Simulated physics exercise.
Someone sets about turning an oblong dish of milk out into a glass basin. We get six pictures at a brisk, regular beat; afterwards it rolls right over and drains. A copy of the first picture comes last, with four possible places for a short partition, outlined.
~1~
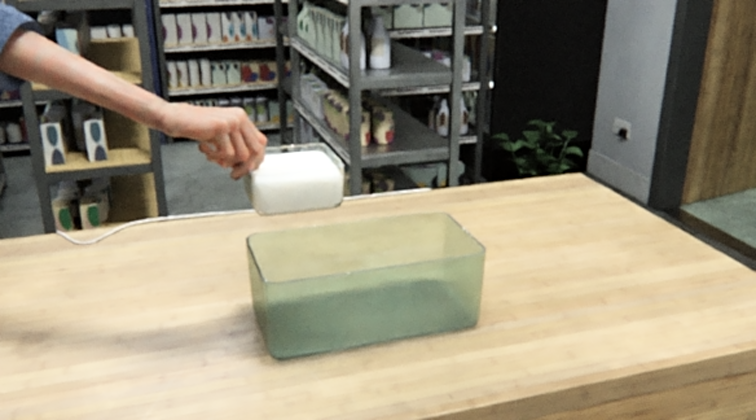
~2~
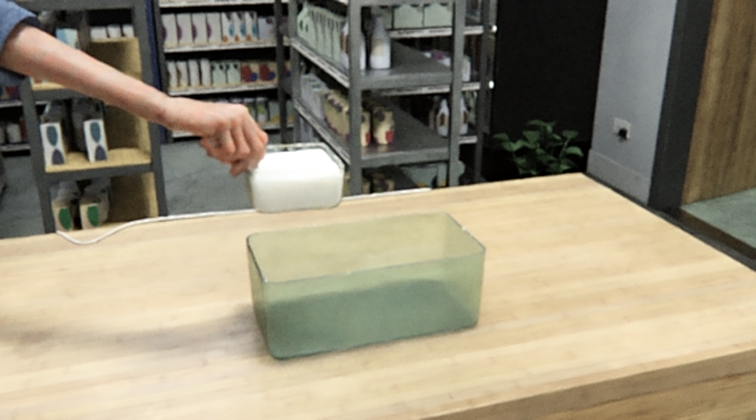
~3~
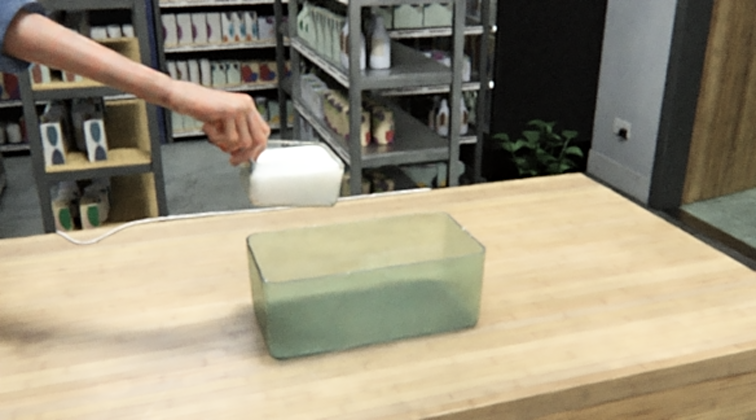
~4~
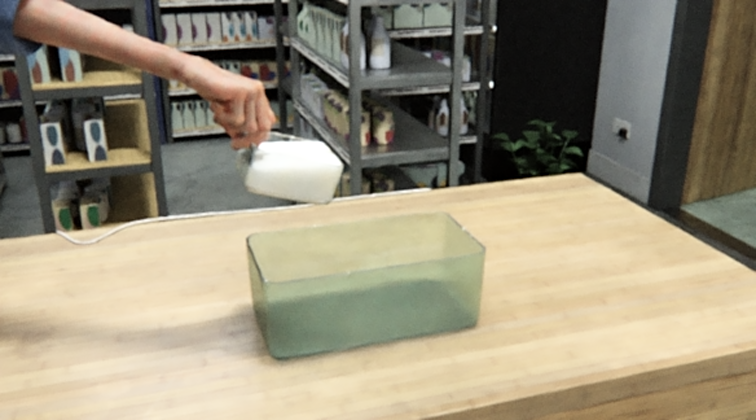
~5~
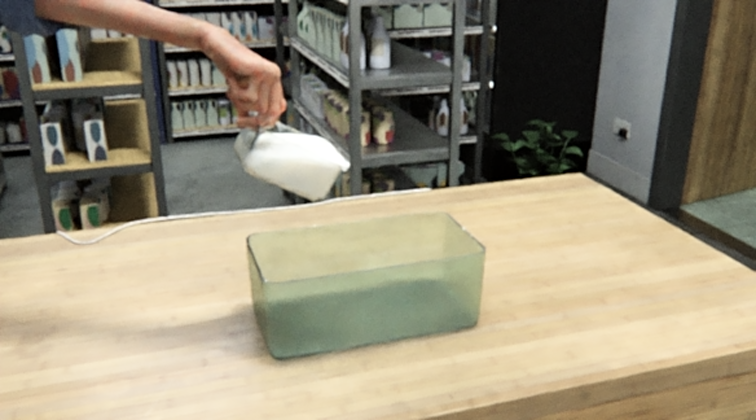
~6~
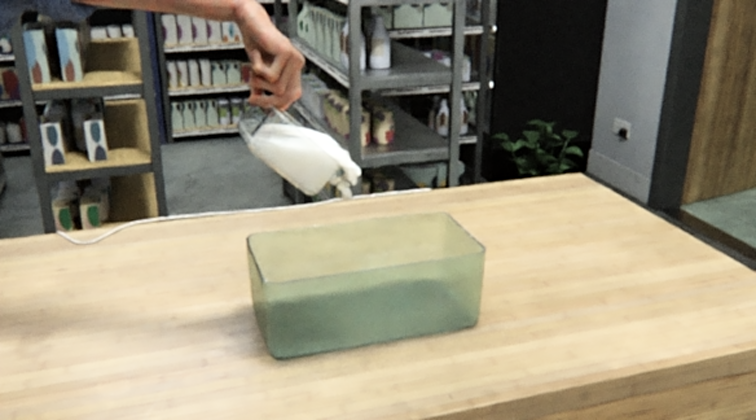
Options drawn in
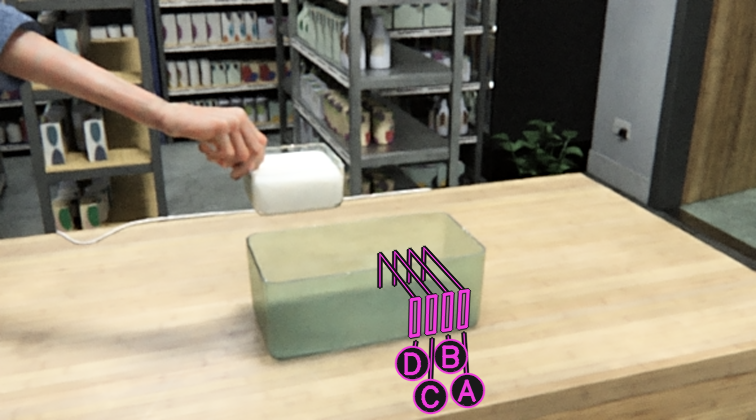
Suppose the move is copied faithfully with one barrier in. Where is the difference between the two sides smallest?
Best: C.
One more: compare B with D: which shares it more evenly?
D.
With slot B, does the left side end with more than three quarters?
Yes.
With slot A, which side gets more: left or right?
The left side.
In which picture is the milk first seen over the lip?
Picture 4.
On the marked copy, A at (463, 333); B at (448, 336); C at (432, 338); D at (415, 341).
For slot A, about 96 % ends left of the wall and 2 % right of it.
For slot B, about 89 % ends left of the wall and 7 % right of it; 3 % is lost outside.
For slot C, about 53 % ends left of the wall and 44 % right of it; 4 % is lost outside.
For slot D, about 30 % ends left of the wall and 66 % right of it; 4 % is lost outside.
